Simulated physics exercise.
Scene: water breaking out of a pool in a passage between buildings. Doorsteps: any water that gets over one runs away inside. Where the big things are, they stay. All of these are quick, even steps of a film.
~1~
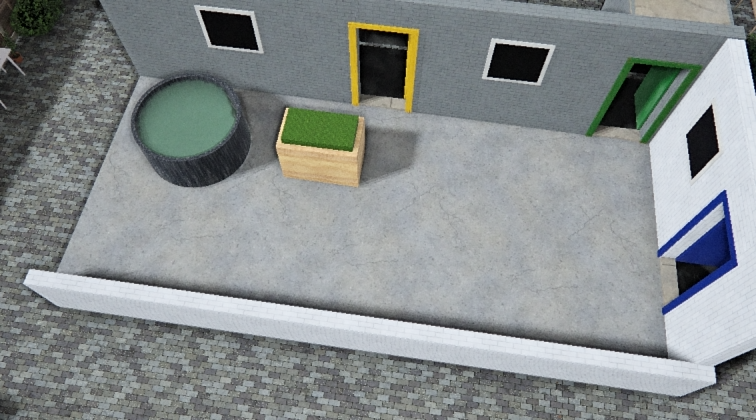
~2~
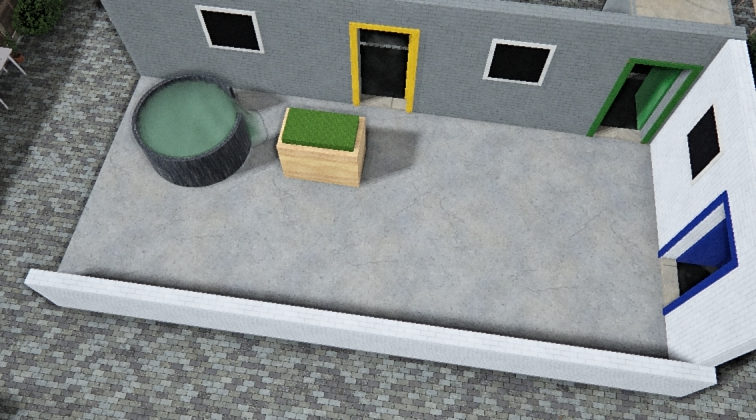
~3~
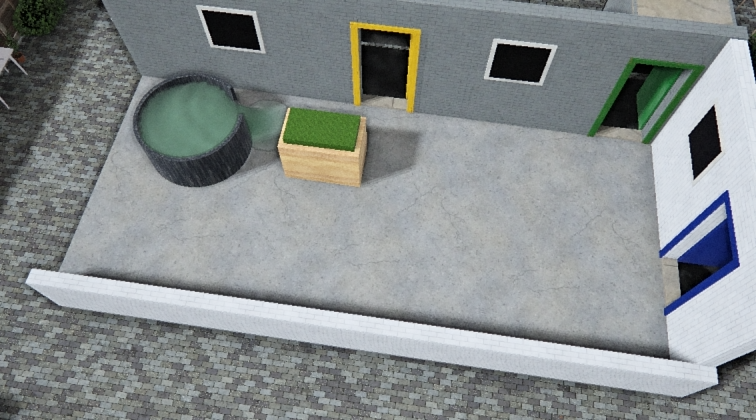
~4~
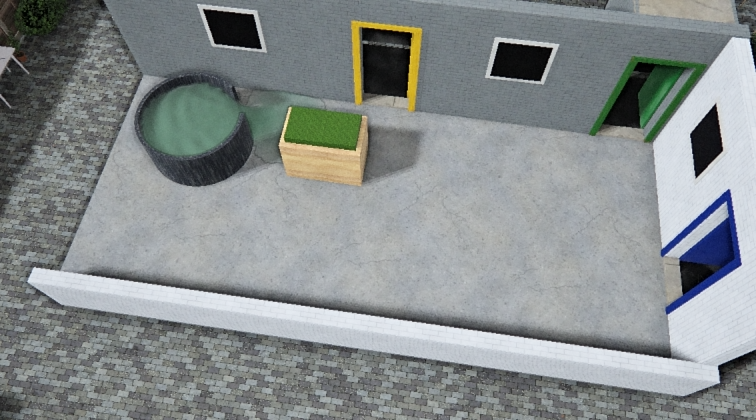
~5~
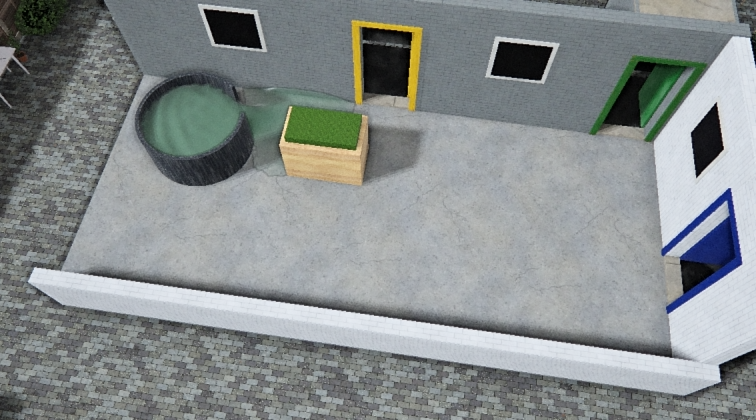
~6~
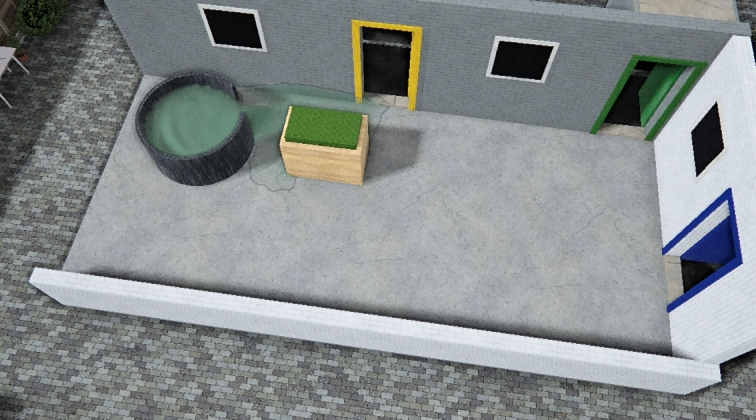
A round dark tank leaks greenish water from its right side, spreading behind and around a wooden planter.
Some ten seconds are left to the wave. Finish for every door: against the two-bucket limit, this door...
The yellow door surpasses it; the blue door surpasses it; the green door surpasses it.
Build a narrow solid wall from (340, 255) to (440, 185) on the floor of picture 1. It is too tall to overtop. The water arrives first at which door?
The first is the door marked yellow.
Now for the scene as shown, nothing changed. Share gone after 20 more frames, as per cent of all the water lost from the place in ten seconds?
Near 25 in a hundred.
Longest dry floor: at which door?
That's the one in blue.
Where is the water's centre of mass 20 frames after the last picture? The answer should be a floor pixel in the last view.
Near (358, 155).
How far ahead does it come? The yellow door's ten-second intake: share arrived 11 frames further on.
Result: 40 % of the ten-second total.
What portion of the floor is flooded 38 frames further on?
60 %, roughly.
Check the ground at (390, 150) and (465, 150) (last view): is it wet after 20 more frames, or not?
Point one: Swamped. Point two: Swamped.
A moment on, water covers 20 % of the floor; the yellow door under two buckets in, the blue door not reached, the green door not reached.
Next, water covers 35 % of the floor; the yellow door over two buckets in, the blue door not reached, the green door wet at the sill, nothing in.
Then, water covers 50 % of the floor; the yellow door over two buckets in, the blue door wet at the sill, nothing in, the green door under two buckets in.
Later, water covers 60 % of the floor; the yellow door over two buckets in, the blue door under two buckets in, the green door over two buckets in.
In the end, water covers 75 % of the floor; the yellow door over two buckets in, the blue door over two buckets in, the green door far over two buckets in.
